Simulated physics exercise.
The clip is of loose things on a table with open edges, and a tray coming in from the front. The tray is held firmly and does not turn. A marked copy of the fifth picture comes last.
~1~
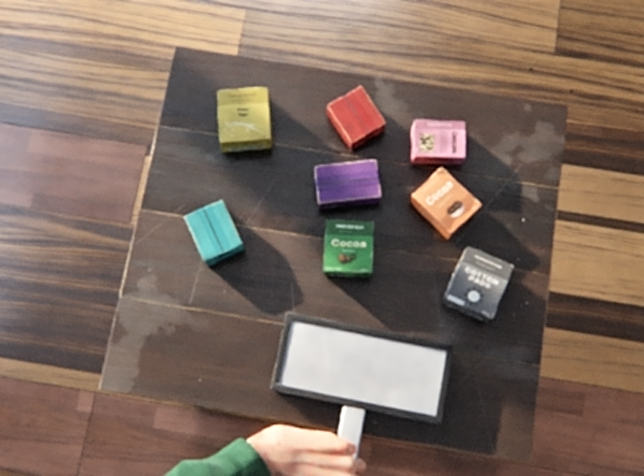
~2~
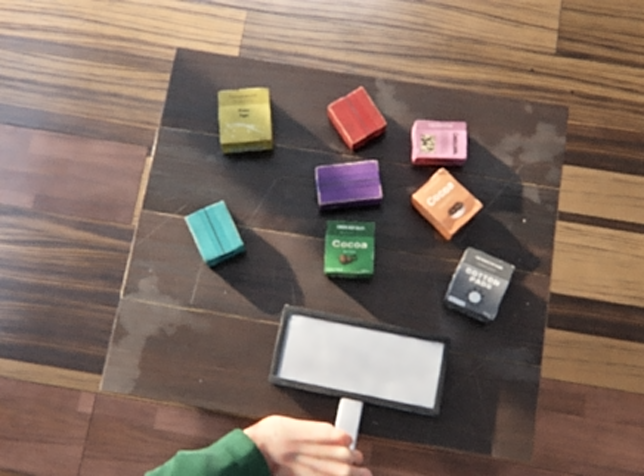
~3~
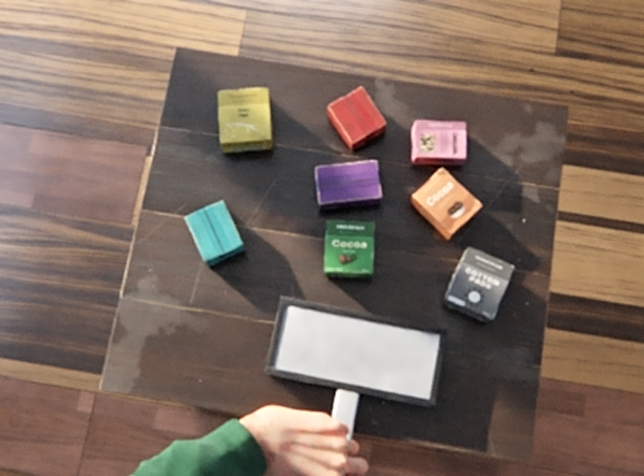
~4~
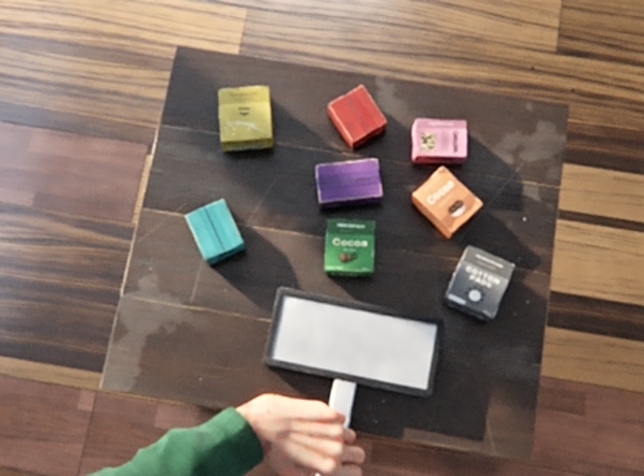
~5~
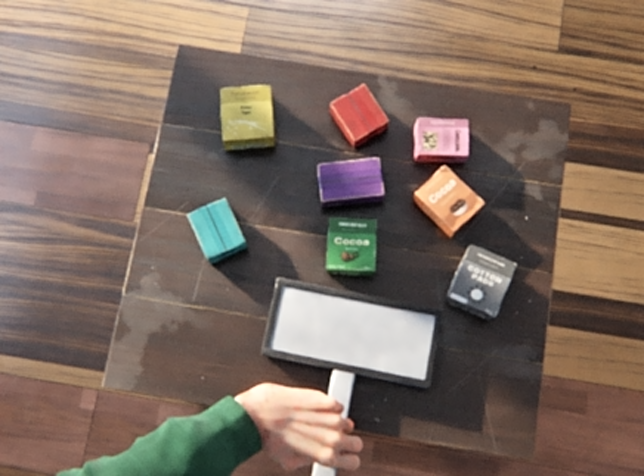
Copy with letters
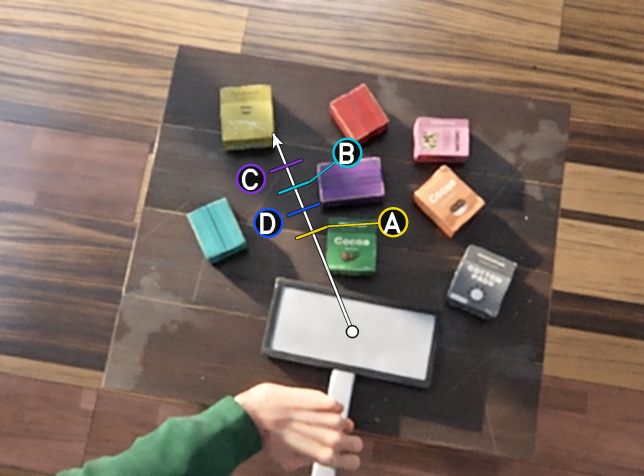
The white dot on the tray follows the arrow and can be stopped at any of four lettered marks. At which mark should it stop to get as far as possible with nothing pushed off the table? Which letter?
The farthest safe stop is D.
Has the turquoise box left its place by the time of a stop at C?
Yes.
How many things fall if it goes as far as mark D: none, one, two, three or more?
In all, none.
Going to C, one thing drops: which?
The red box goes over.
On the copy, A at (312, 232); B at (295, 187); C at (286, 166); D at (303, 209); the arrow from (352, 332) to (273, 134); the white dot at (352, 332).
On D. First, tray (334, 287); purple box (351, 179); green packet (350, 226).
Then, tray (316, 244); red box (361, 99); turquoise box (204, 224).
Finally, tray (304, 212); red box (363, 78); purple box (335, 112); nothing has fallen.
By contrast, A is safe but short; B drops the red box; C drops the red box.
